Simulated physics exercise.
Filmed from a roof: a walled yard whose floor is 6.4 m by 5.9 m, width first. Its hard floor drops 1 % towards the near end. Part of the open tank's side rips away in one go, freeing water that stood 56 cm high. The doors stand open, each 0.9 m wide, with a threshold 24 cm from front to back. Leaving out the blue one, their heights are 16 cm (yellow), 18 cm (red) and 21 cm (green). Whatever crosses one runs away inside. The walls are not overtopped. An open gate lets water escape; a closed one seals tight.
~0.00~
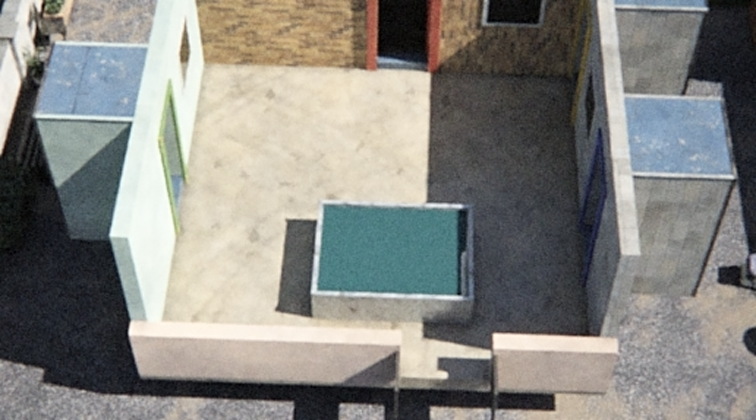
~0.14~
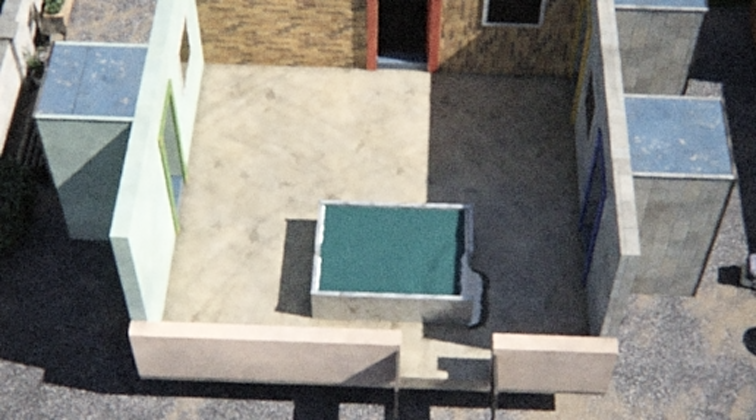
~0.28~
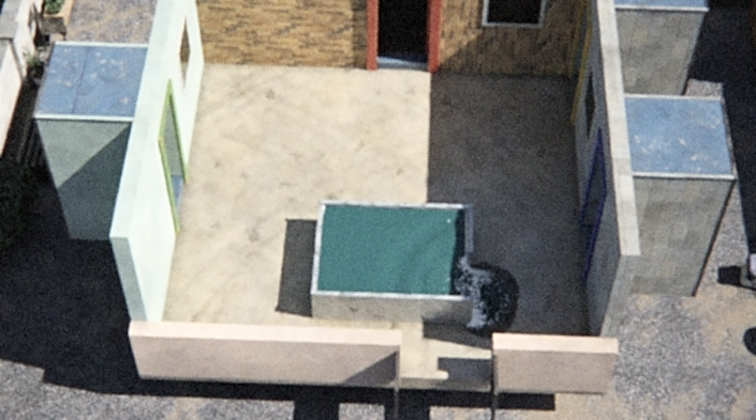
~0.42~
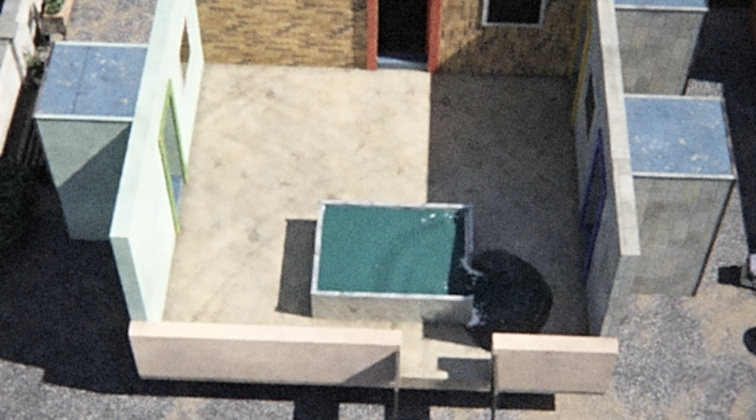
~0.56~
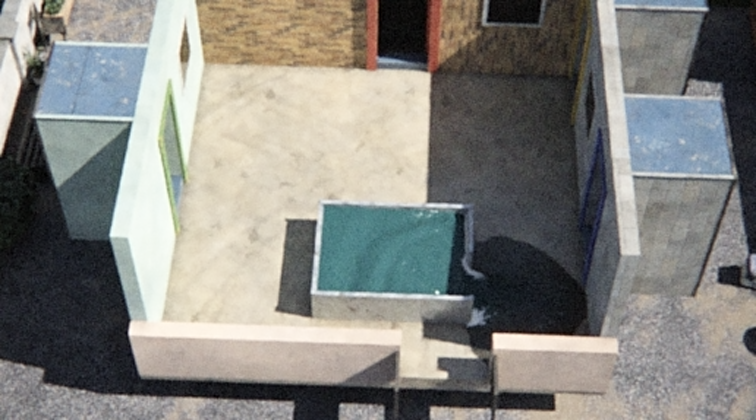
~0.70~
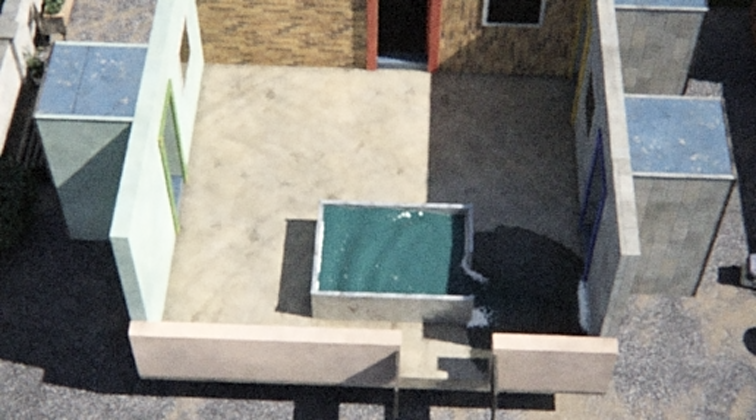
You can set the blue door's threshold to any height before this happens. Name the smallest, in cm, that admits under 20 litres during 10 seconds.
It would have to be roughly 17 cm high.
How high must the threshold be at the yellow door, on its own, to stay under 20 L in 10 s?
About 8.0 cm at yellow.
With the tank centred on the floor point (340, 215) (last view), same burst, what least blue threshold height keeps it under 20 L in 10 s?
Then roughly 19 cm.
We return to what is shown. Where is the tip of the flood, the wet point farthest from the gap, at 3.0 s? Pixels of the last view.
At about (566, 81).
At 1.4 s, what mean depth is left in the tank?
About 42 cm.
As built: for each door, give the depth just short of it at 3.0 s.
In cm: Yellow 3, blue 20, red 0, green 0.
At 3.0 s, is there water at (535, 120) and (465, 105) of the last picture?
In turn: Under water, not reached.
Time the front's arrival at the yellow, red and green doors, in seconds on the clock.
Arrival: Yellow 2.6 s, red 4.5 s, green 7.5 s.
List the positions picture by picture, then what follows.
Still water, 56 cm deep, in the open tank at (394, 252); the blue door at (592, 215) is dry, in the first frame.
Water pours out at (467, 291) and has run 0.2 m, to (482, 297); about 6 cm deep outside, 56 cm at the back, in the second frame.
The front is at (514, 292), 0.7 m from the gap at (467, 292); 0.6 m2 of floor is wet, 56 cm left at the back, in the third frame.
The front is at (546, 306), 1.2 m from the gap at (467, 292); 1.5 m2 of floor is wet, 56 cm left at the back, in the fourth frame.
The front is at (582, 307), 1.7 m from the gap at (467, 292); 2.5 m2 of floor is wet, 56 cm left at the back, in the fifth frame.
The front is at a hidden place, 1.8 m from the gap at (467, 292); 3.4 m2 of floor is wet, 55 cm left at the back; the blue door at (592, 215), 2.0 m from the gap, is still 0.2 m from the nearest water, in the sixth frame.
After 1.4 s water covers 10 % of the floor, deepest (42 cm) near (573, 369); 18 cm at the blue door, 0 litres in over its 19 cm threshold.
After 3.0 s water covers 30 % of the floor, deepest (28 cm) near (549, 368); 20 cm at the blue door, 8 litres in over its 19 cm threshold.
After 10.0 s water covers 95 % of the floor, deepest (12 cm) near (561, 368); 7 cm at the blue door, 10 litres in over its 19 cm threshold.
At the blue door as built, the water arrived by 0.8 s and peaked near 22 cm at 2.2 s.
With a threshold of 14 cm, 46 litres would have come in within the 10 s; with 18.5 cm, 12 litres. So under 20 litres takes about 17 cm.
